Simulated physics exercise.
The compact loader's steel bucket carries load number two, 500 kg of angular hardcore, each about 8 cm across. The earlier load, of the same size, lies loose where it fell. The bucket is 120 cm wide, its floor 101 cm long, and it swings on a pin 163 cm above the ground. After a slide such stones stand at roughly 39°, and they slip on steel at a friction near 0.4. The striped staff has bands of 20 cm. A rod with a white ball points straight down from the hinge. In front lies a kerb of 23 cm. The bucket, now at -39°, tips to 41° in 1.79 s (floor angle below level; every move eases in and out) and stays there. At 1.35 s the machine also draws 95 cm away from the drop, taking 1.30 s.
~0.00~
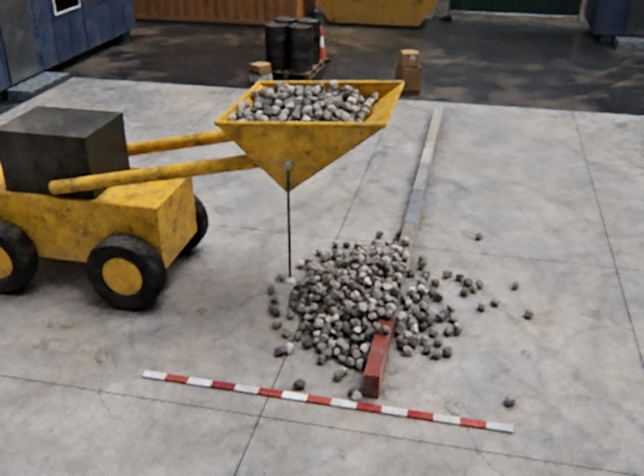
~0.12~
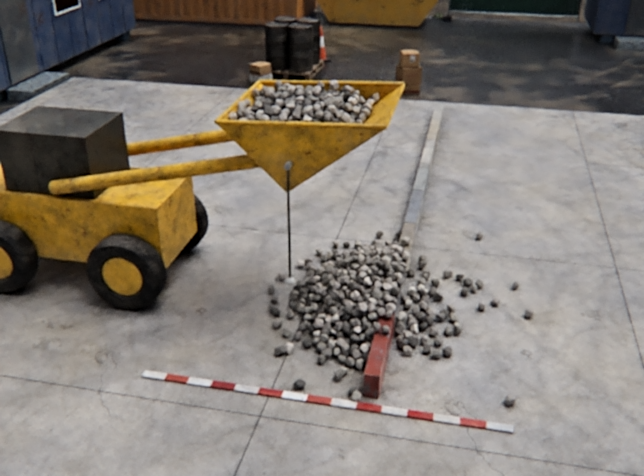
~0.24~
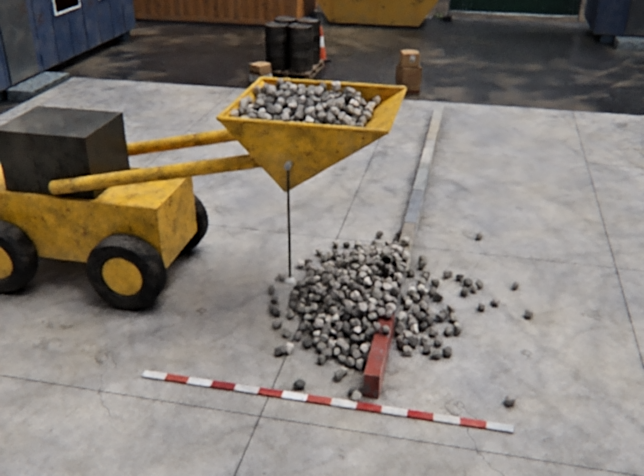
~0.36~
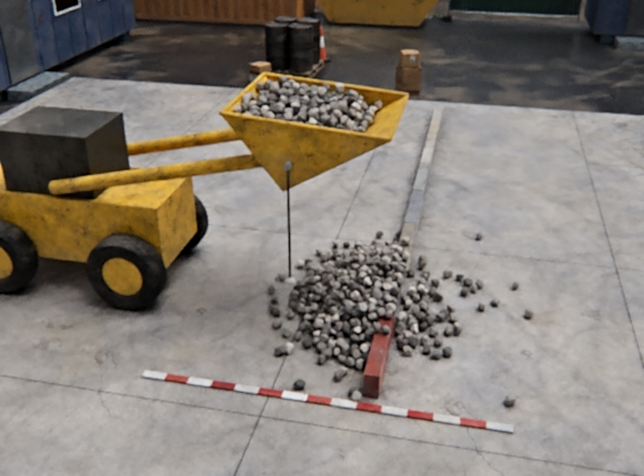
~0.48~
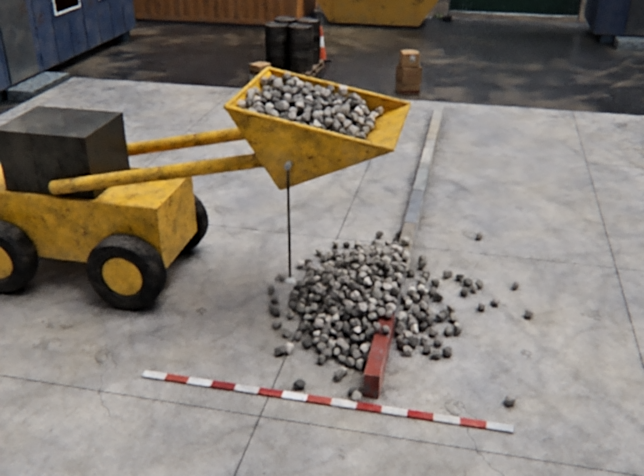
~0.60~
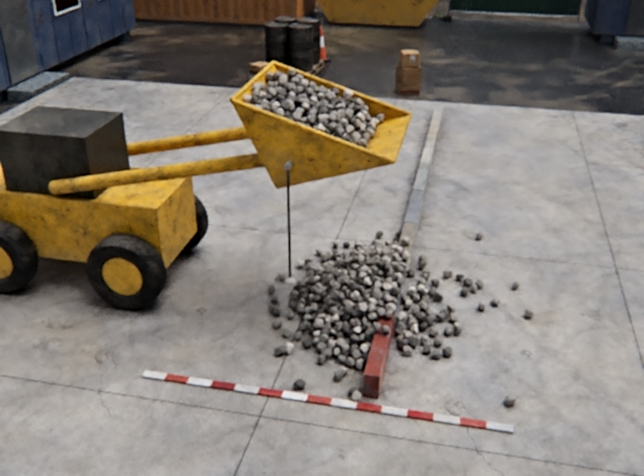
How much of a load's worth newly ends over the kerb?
Close to 36 parts in a hundred.
After 1.3 s the floor is at 28°; in per cent of one load, 100 in the bucket, 90 on this side of the kerb, 10 over the kerb; the foremost stones are at (495, 298).
After 1.9 s the floor is at 41°; in per cent of one load, 20 in the bucket, 156 on this side of the kerb, 23 over the kerb; the foremost stones are at (495, 298).
After 3.1 s the floor is at 41°; in per cent of one load, 0 in the bucket, 154 on this side of the kerb, 46 over the kerb; the foremost stones are at (558, 350).
After 5.9 s the floor is at 41°; in per cent of one load, 0 in the bucket, 154 on this side of the kerb, 46 over the kerb; the foremost stones are at (558, 350). Net gain over the kerb, 36.
